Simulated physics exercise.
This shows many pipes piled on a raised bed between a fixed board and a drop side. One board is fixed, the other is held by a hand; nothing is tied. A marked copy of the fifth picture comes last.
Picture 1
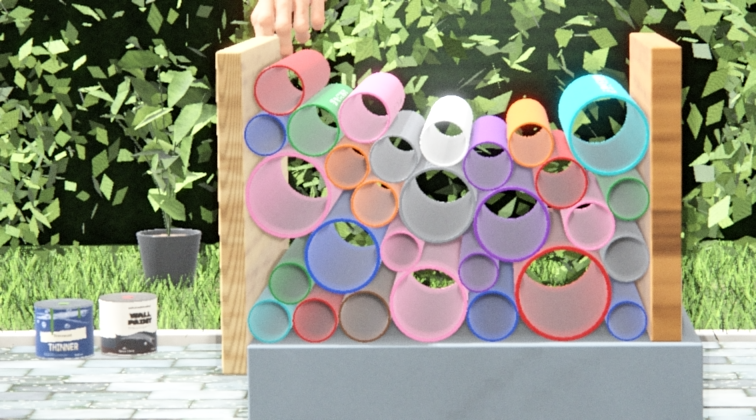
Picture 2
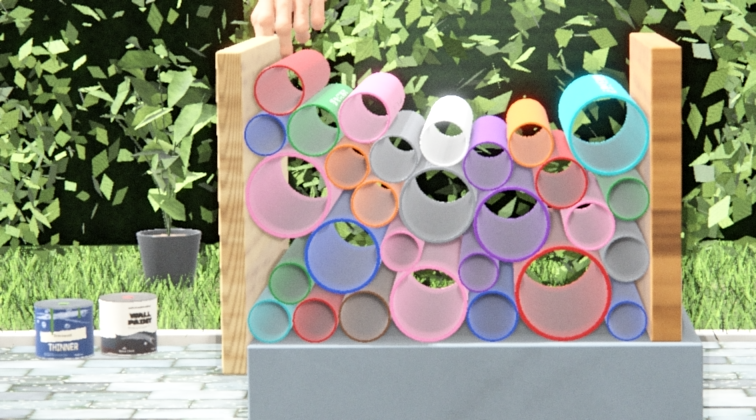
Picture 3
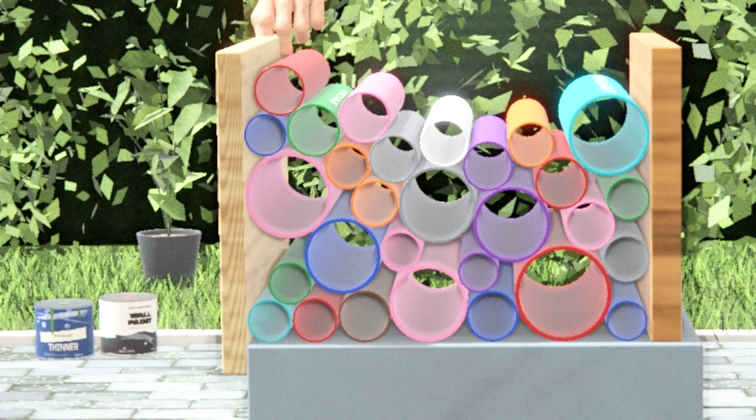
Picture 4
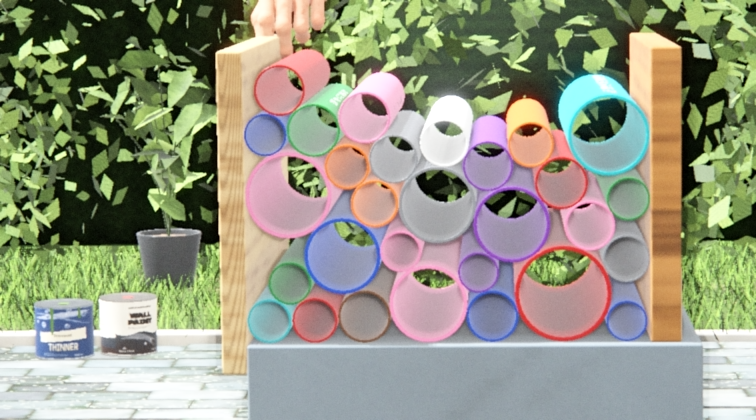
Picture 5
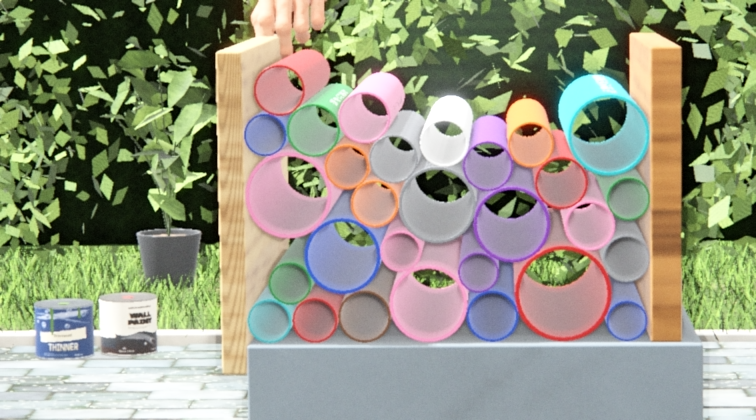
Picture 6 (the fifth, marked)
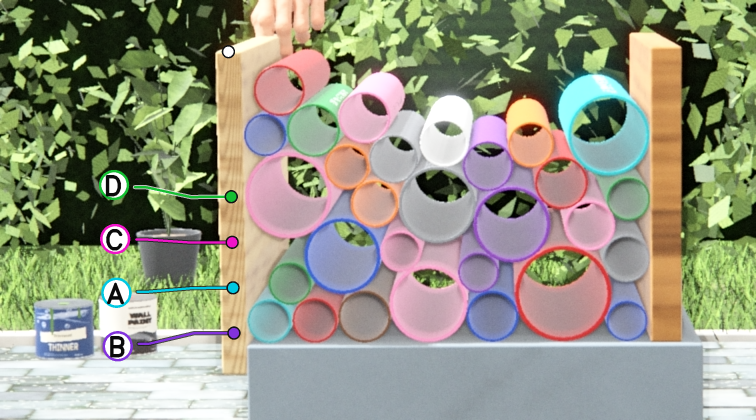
In this clip, a hand grips the top of the left wooden side board beside a stack of colourful pipes on a grey base, with two paint cans and a potted plant at left; nothing visibly moves.
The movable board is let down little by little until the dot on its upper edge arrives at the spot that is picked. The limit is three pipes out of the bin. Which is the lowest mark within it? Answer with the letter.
The lowest mark that will do is C.
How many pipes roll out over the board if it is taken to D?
The count is two.
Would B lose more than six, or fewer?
More than six.
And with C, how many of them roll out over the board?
With C, two.
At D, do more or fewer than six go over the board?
At D, fewer than six.
On the marked copy, A at (232, 288); B at (233, 333); C at (232, 243); D at (231, 197); the white dot at (228, 51).
Taking C. A third of the way, top of the board (244, 139).
Two thirds of the way, top of the board (246, 238).
When it is over, top of the board (246, 241), two out over the board.
As for the rest, A more than three out over the board; B more than three out over the board; D two out over the board.
